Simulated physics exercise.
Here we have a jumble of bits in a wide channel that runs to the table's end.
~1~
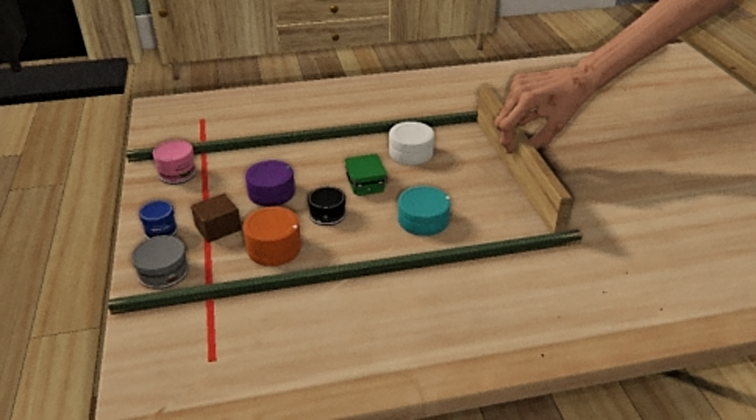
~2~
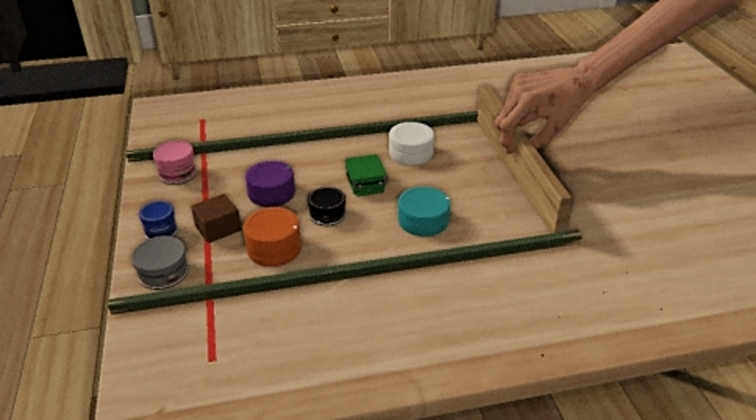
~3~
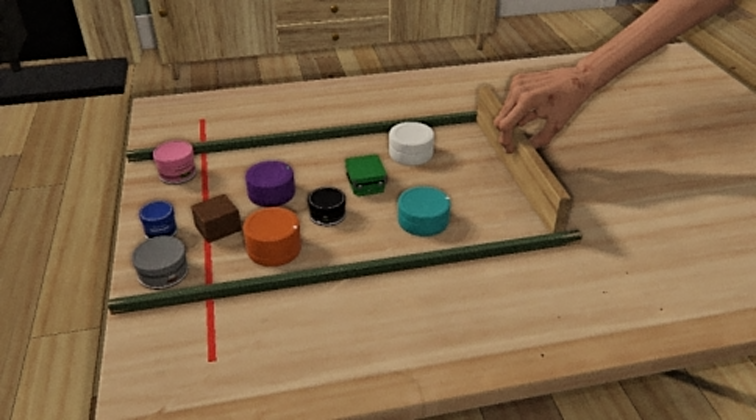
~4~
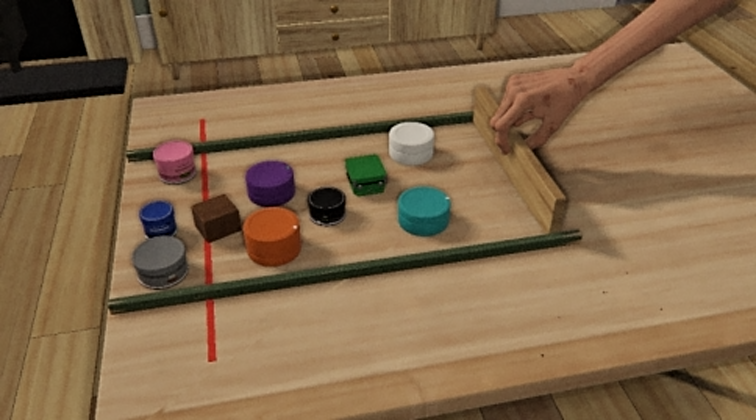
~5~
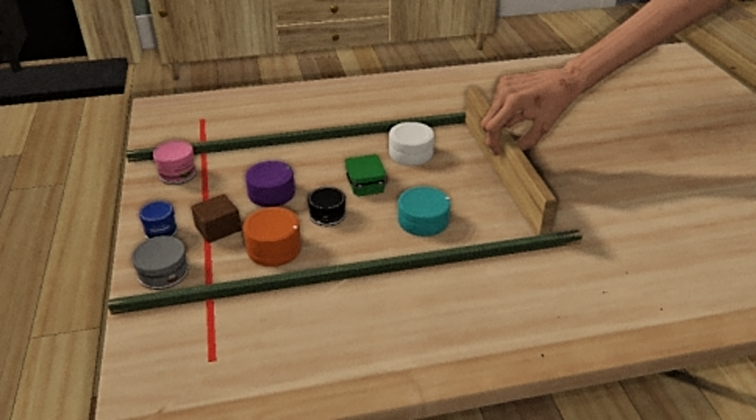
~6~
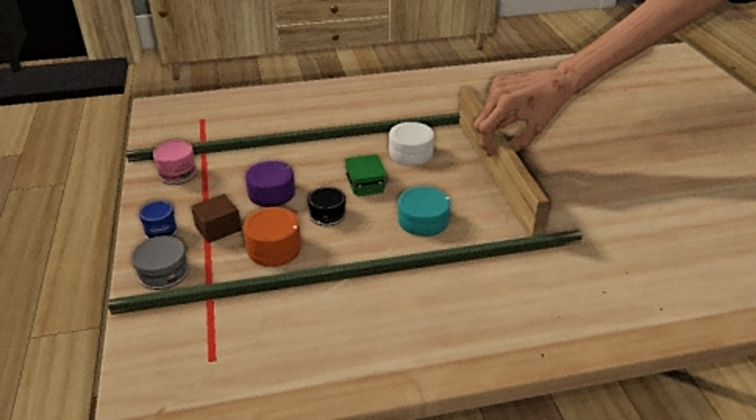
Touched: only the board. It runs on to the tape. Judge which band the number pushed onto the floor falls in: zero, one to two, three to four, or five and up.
You'd see one or two of the bits go off the end there.
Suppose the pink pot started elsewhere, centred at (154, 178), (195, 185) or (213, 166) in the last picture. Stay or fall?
One after another, it keeps its place; fails to stay; keeps its place.
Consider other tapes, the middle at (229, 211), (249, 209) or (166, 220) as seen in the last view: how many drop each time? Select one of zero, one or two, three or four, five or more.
For each place: One to two; zero; five or more.
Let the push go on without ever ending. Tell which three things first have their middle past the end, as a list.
Order, earliest first: Grey tin, blue tin, orange lid.
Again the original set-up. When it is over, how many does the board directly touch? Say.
So the total is 4.
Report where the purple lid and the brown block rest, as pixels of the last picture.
You'll find the purple lid at roughly (143, 199) and the brown block at roughly (147, 228).
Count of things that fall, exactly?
That makes a total of 2.
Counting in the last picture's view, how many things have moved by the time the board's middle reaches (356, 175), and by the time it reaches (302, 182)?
Counts: 4 / 6.
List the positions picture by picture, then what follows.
In the first picture, blue tin (159, 221); grey tin (161, 262); pink pot (175, 162); board (518, 155); tape (206, 214).
In the second picture, grey tin (161, 263); brown block (216, 218).
In the third picture, pink pot (175, 163); orange lid (273, 236).
In the fourth picture, blue tin (159, 222); purple lid (271, 184).
In the fifth picture, grey tin (161, 263); black pot (327, 206).
In the sixth picture, blue tin (159, 222); grey tin (161, 263); pink pot (175, 163); board (498, 157); tape (206, 214).
Soon after, none off yet; blue tin at rest near (159, 222); grey tin at rest near (161, 263); pink pot at rest near (175, 163).
In the end, the number that fall off is one or two; gone, grey tin and blue tin.
